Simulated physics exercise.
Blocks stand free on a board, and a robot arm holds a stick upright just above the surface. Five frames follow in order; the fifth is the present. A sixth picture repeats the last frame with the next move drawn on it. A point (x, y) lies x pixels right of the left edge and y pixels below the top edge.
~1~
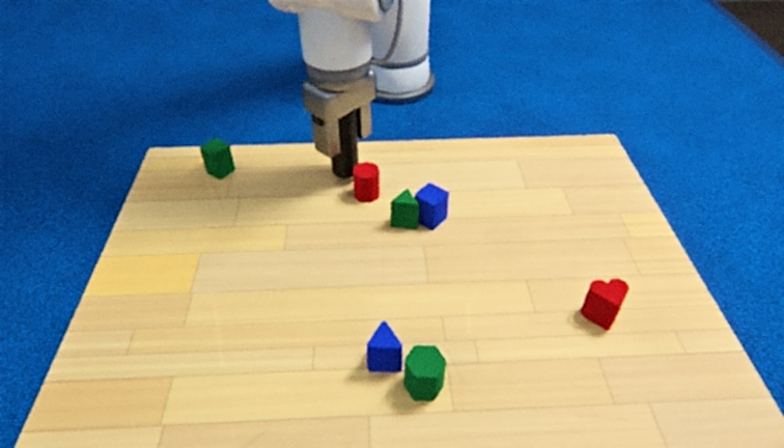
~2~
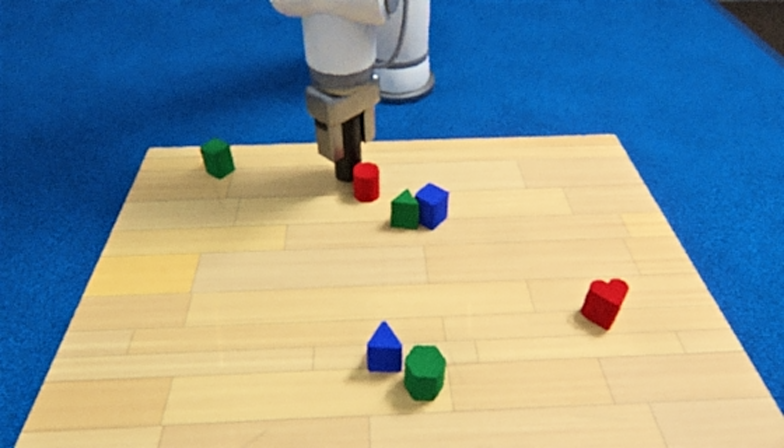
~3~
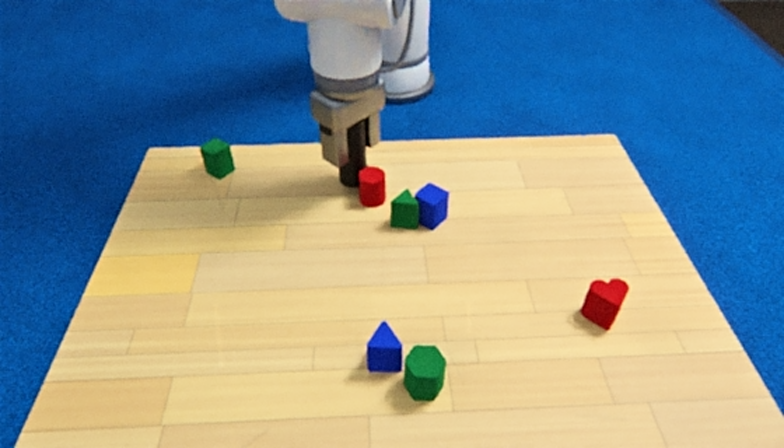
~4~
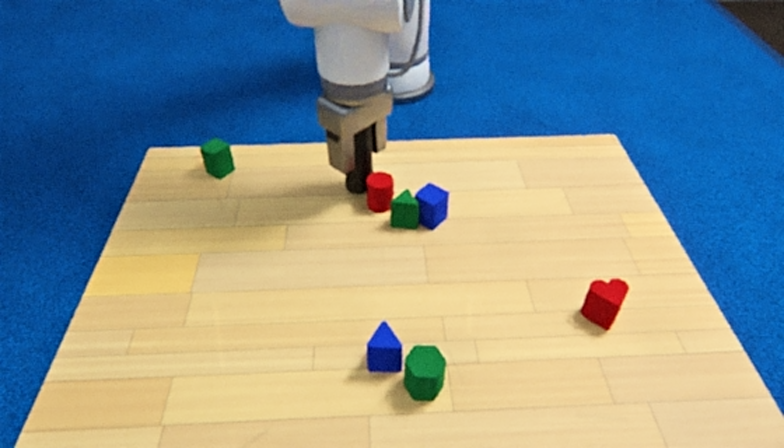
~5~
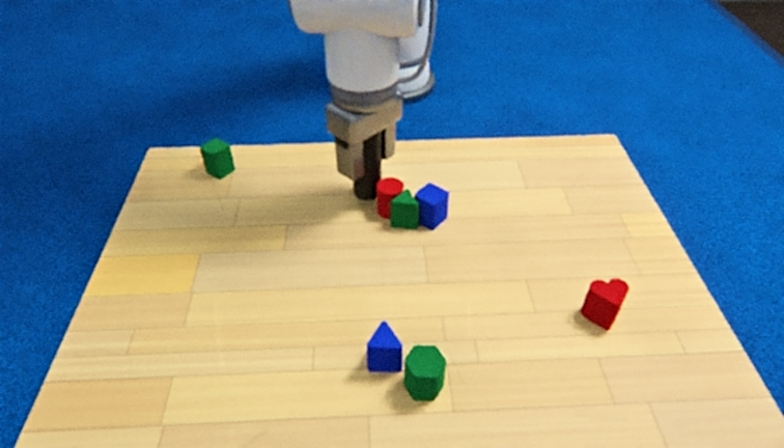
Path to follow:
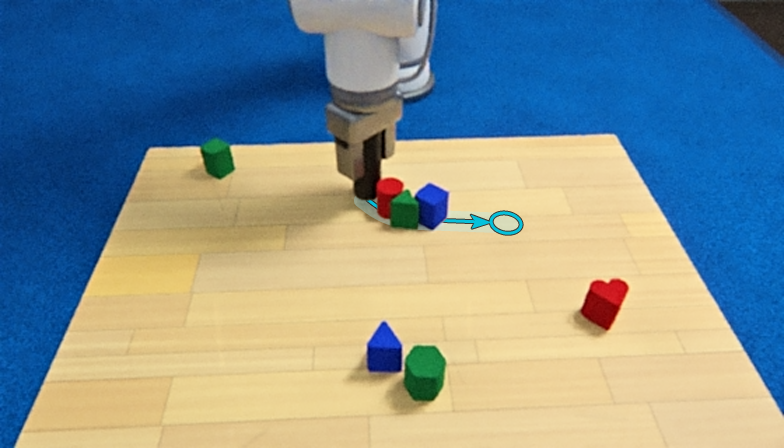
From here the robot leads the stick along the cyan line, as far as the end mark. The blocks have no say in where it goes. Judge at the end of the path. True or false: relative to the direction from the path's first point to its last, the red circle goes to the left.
The statement is incorrect.
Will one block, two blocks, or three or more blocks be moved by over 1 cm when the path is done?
Answer: 3+.
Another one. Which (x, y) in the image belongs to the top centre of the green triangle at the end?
That would be at about pixel (435, 229).
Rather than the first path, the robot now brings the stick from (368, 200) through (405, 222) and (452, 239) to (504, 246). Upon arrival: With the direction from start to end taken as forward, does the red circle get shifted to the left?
I expect not.
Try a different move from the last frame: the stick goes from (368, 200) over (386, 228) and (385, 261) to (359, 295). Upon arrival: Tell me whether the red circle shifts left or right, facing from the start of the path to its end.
Measured against the direction from start to end, the red circle shifts toward the left-hand side.
Path on the board, from (368, 200) over (407, 218) and (456, 221) to (506, 223).
What follows on the original path. One third of the way, stick at (407, 210); red circle at (429, 207); green triangle at (433, 223), turned 40° clockwise; blue four-sided block at (450, 196), turned 85° anticlockwise.
Two thirds of the way, stick at (458, 213); red circle at (454, 215); green triangle at (435, 229), turned 65° clockwise; blue four-sided block at (489, 195).
At the end, stick at (508, 215); red circle at (454, 215); green triangle at (435, 229), turned 65° clockwise; blue four-sided block at (538, 193), turned 150° anticlockwise.
